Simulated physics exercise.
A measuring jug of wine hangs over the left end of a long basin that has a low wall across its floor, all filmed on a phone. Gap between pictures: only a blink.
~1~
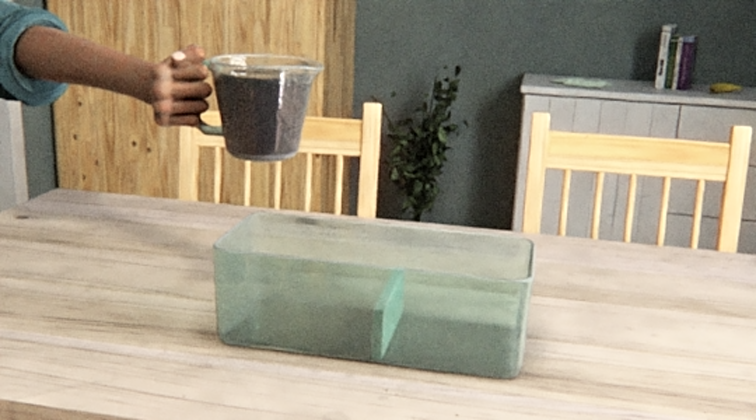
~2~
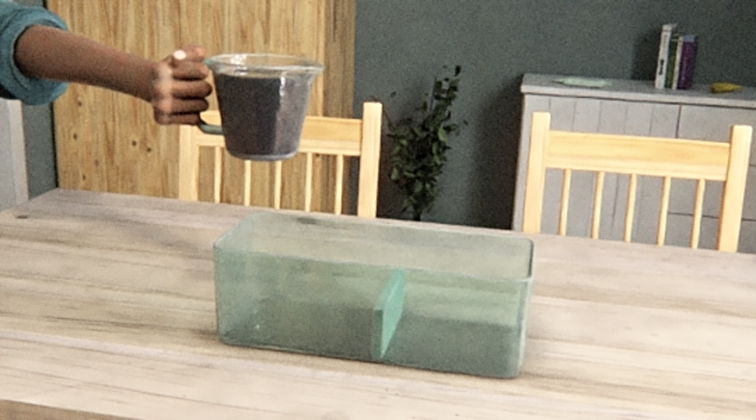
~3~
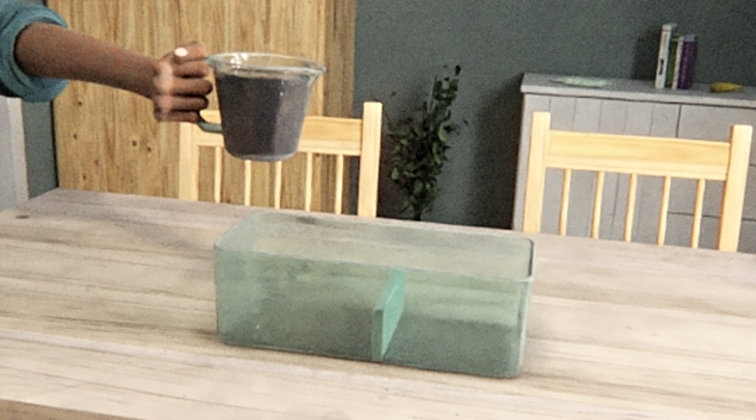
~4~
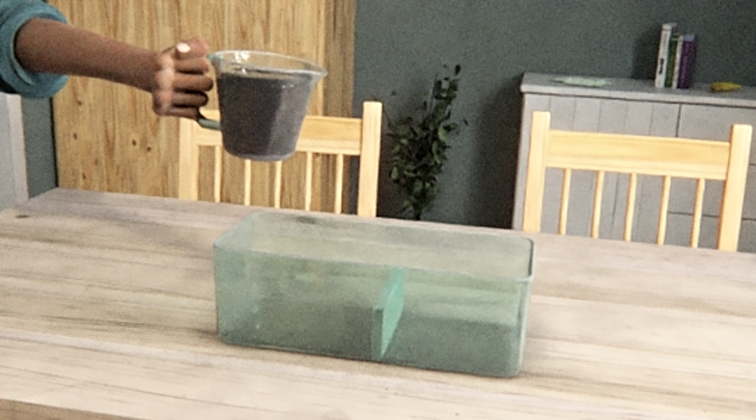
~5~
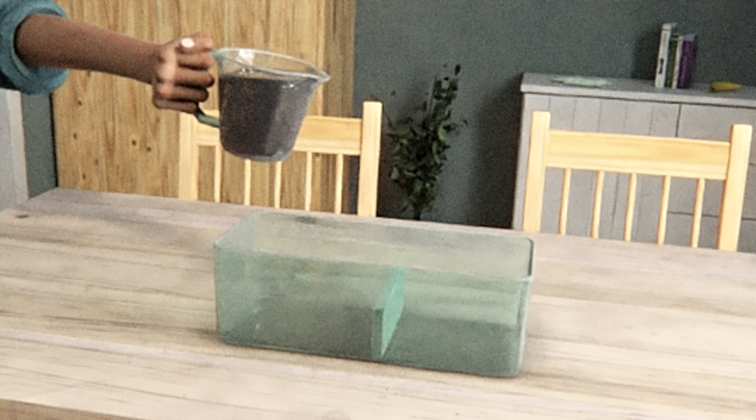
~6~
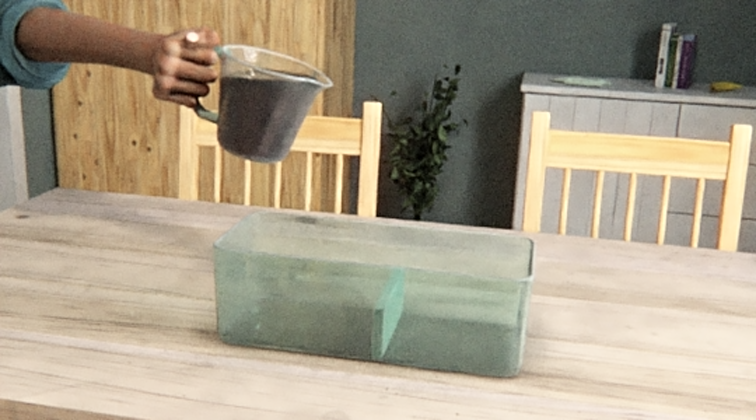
A hand gradually tilts a glass jug of dark liquid rightward above a clear greenish basin.
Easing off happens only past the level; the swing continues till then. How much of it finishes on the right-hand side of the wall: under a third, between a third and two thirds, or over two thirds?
I expect the share right of the wall to be below a third.
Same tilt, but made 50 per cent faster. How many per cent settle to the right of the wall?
Roughly 10 in a hundred.
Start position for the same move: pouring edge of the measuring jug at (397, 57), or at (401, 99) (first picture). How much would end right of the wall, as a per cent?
Close to 95 % for the first start and close to 95 % for the second.
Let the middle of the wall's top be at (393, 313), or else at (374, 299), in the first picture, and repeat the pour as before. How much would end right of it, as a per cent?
First try close to 20 percent, second try close to 50 percent.
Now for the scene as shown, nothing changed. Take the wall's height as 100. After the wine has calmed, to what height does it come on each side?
30 per cent for the left part, 10 for the right.
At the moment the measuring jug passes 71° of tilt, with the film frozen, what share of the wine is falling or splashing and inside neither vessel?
Around 25 in a hundred.
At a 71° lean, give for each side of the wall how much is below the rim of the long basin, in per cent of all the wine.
The left part holds around 10 percent, the right part 5 percent.
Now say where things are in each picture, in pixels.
In the first picture, it leans 0°; its right rim is at (323, 67); the wine meets the walls at (220, 72) and (310, 78); the long basin's rim runs from (233, 230) to (533, 261); the wall's top is at (390, 288).
In the second picture, it leans 1°; its right rim is at (324, 67); the wine meets the walls at (221, 72) and (311, 78).
In the third picture, it leans 2°; its right rim is at (325, 69); the wine meets the walls at (222, 71) and (311, 79).
In the fourth picture, it leans 5°; its right rim is at (327, 72); the wine meets the walls at (223, 70) and (314, 79).
In the fifth picture, it leans 10°; its right rim is at (329, 77); the wine meets the walls at (226, 71) and (317, 80).
In the sixth picture, it leans 15°; its right rim is at (332, 84); the wine meets the walls at (229, 74) and (323, 82).
A moment on, the measuring jug is tipped part way and 65 per cent is still to pour, 8 is left of the wall and 3 right of it.
Next, the measuring jug is tipped right over and 10 per cent is still to pour, 62 is left of the wall and 13 right of it.
Then the measuring jug is tipped right over and 0 per cent is still to pour, 82 is left of the wall and 15 right of it.
Later the measuring jug is tipped right over and 0 per cent is still to pour, 82 is left of the wall and 15 right of it.
In the end 82 per cent lies left of the wall, 15 right of it and 3 outside.
